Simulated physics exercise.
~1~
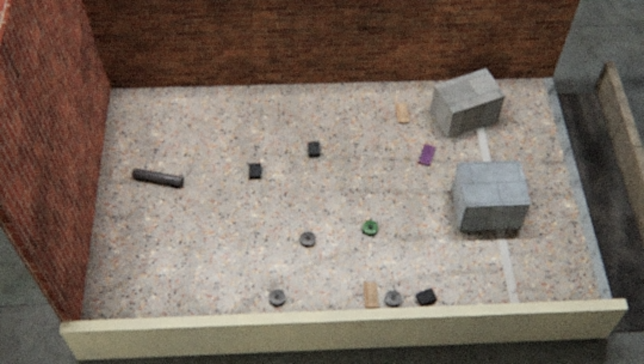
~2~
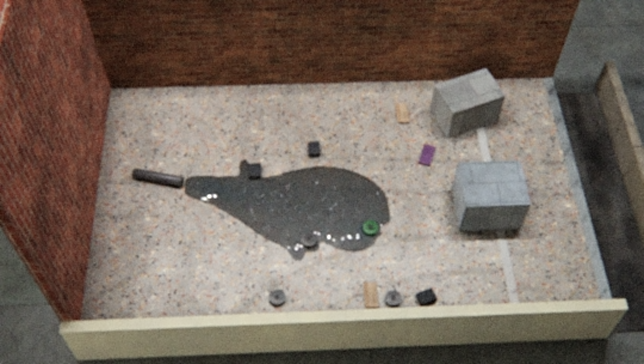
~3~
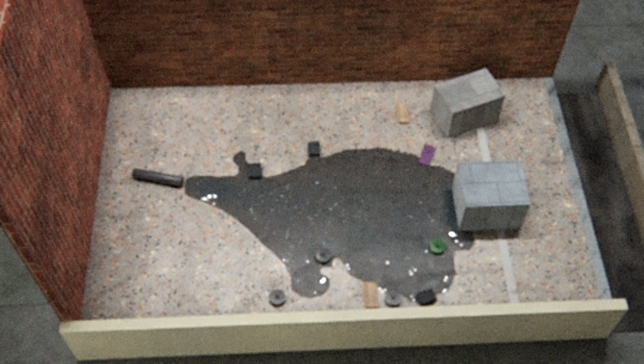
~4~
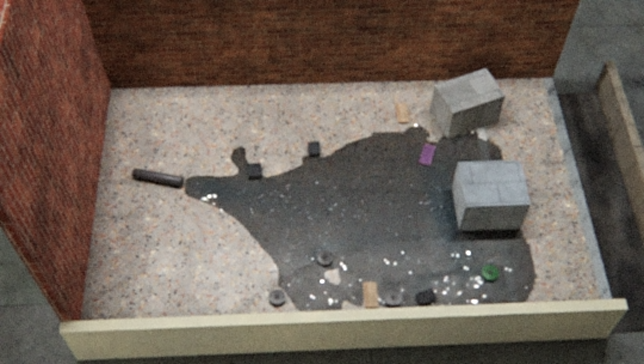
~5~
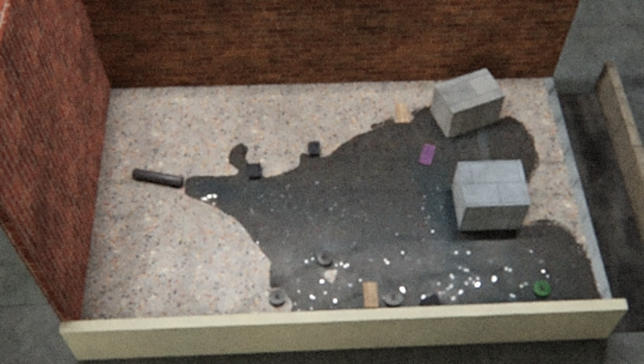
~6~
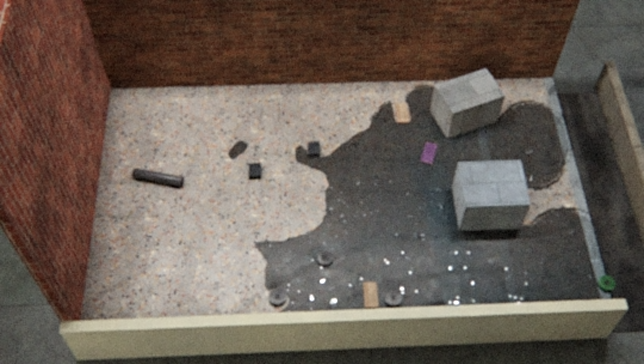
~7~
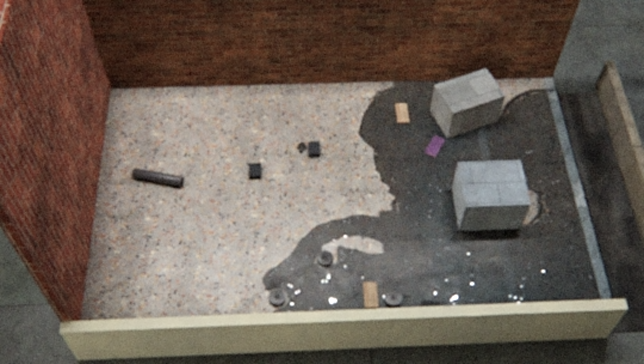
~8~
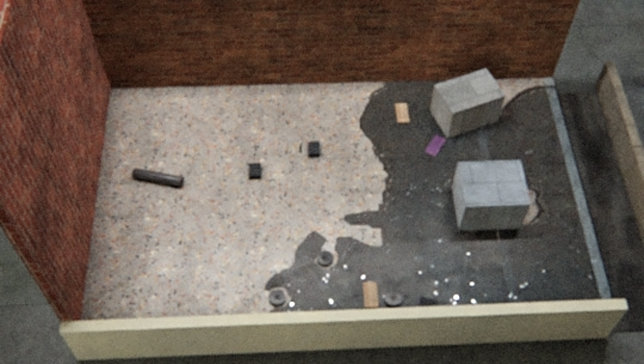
Dark water spreading from a pipe across a speckled floor, carrying a green lid rightward out of view, purple board barely shifting.
